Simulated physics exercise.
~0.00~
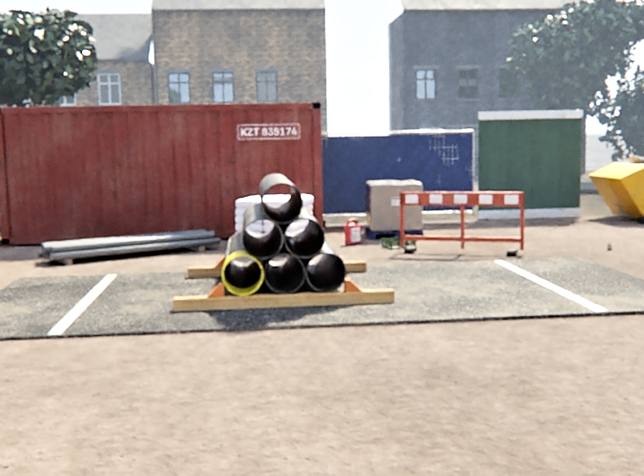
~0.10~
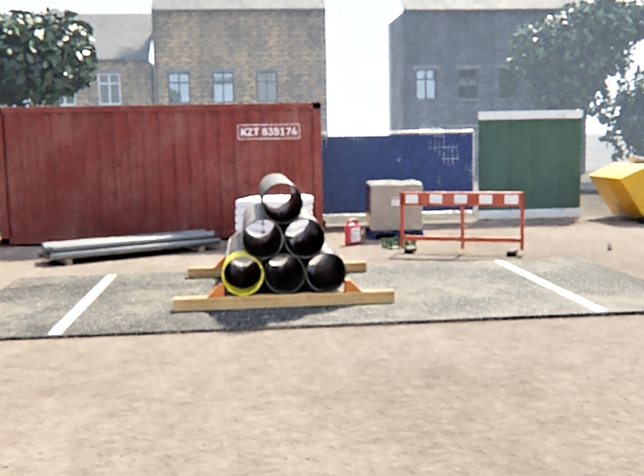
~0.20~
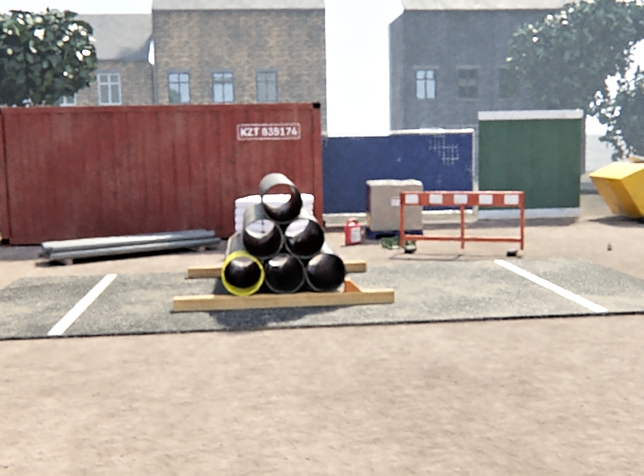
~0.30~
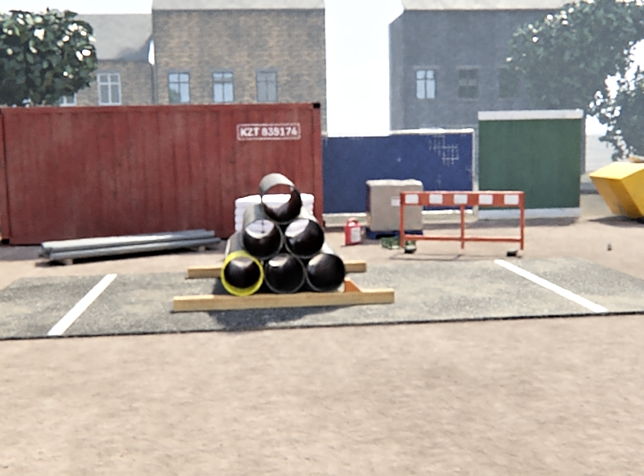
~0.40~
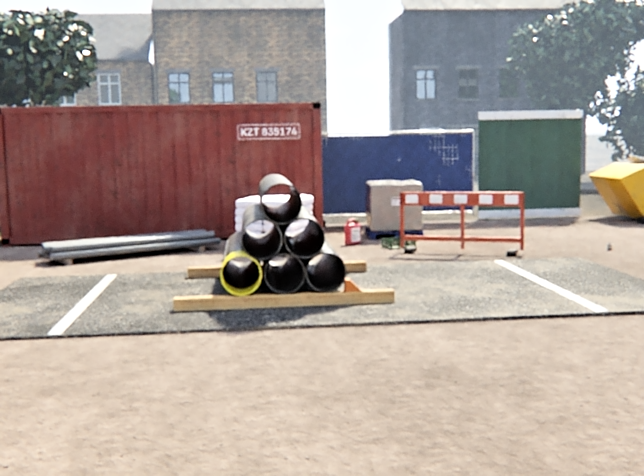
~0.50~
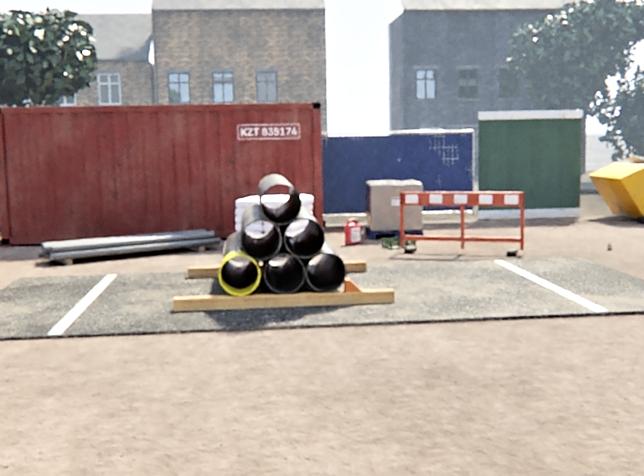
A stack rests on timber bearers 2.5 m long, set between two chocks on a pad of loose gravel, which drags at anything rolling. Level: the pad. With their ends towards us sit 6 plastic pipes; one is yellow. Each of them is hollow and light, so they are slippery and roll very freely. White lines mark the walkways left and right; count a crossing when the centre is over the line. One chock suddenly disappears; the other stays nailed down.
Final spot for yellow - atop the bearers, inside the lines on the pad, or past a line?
I would say past a line.
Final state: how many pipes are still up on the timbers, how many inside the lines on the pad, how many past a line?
4 - 0 - 2.
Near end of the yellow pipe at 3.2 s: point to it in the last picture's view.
It should be close to pixel (63, 295).
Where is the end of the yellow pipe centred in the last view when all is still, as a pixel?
My best guess is somewhere around (21, 297).
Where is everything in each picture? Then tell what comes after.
In the first frame, yellow at (243, 276); both chocks in; lines at (72, 316) and (570, 296); the pad is level; 3 of the 6 form the bottom row.
In the second frame, yellow at (243, 276).
In the third frame, yellow at (243, 276); left chock gone.
In the fourth frame, yellow at (242, 276).
In the fifth frame, yellow at (241, 276).
In the sixth frame, yellow at (240, 276); lines at (72, 316) and (570, 296).
After 1.7 s, yellow is off the bearers, 105 cm short of the left line, rolling left; 0 past a line.
After 3.2 s, yellow is past the left line; 1 past a line.
At rest (6.1 s), yellow is past the left line; 2 past a line.
